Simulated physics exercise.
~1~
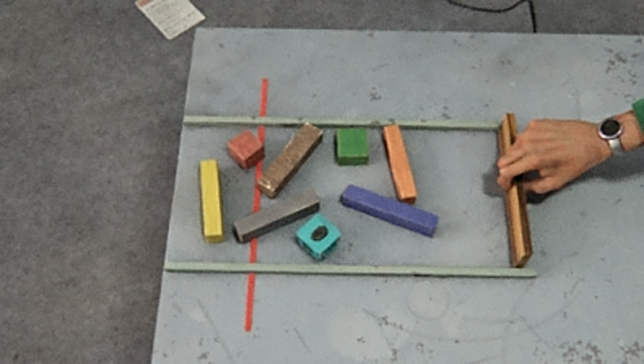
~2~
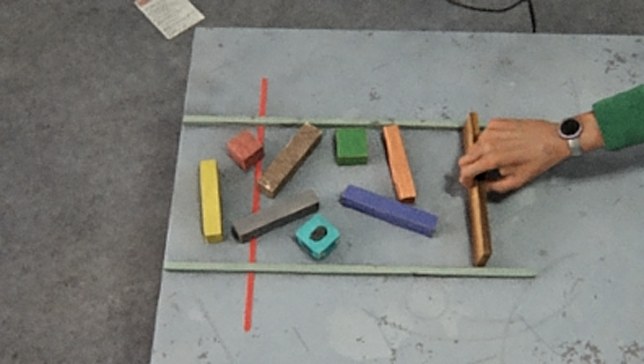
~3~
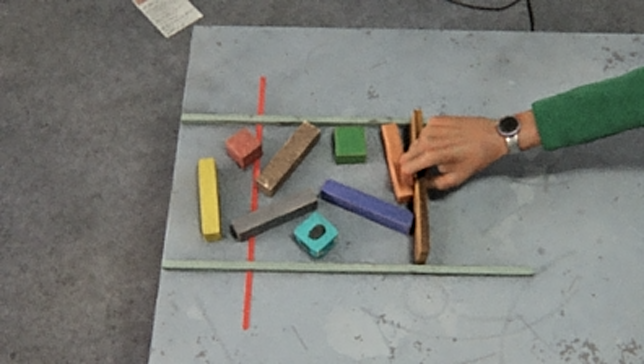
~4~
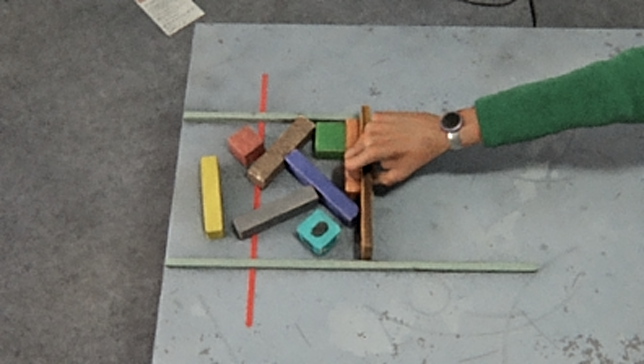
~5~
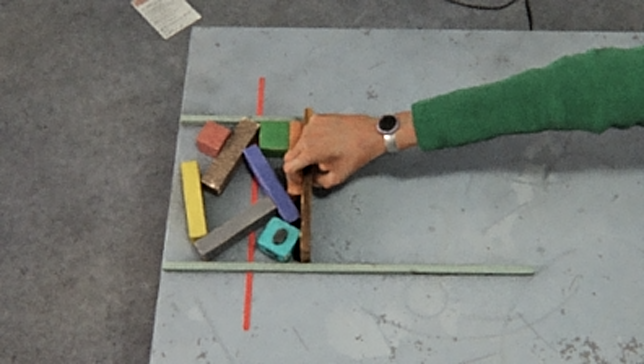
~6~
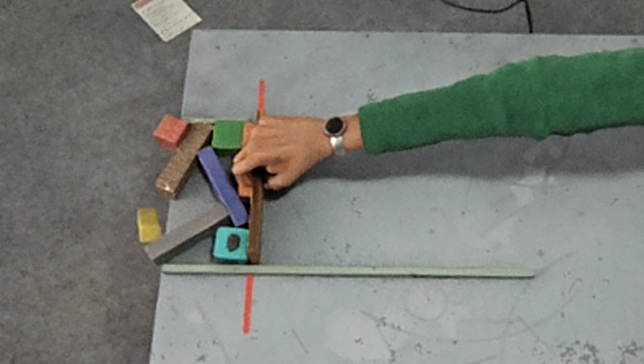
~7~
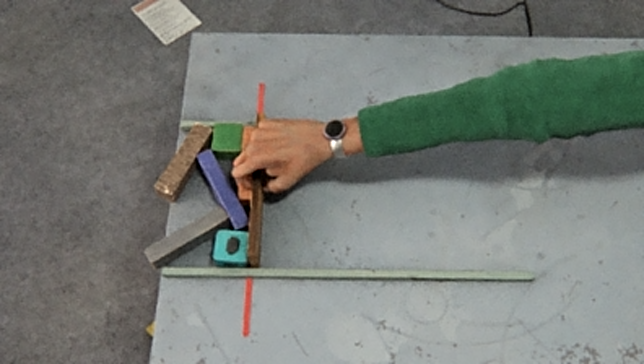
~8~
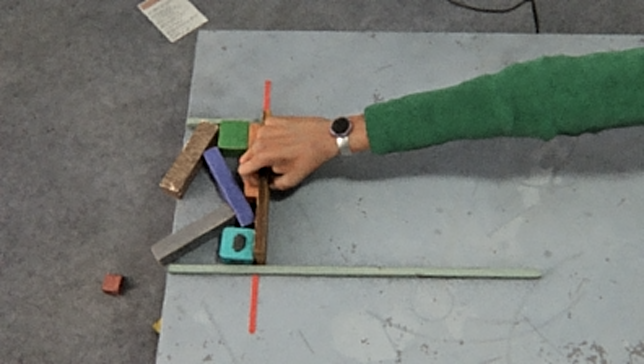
Hand pushing a wooden board left between two rails, sweeping coloured blocks along until the red block and yellow bar fall off.
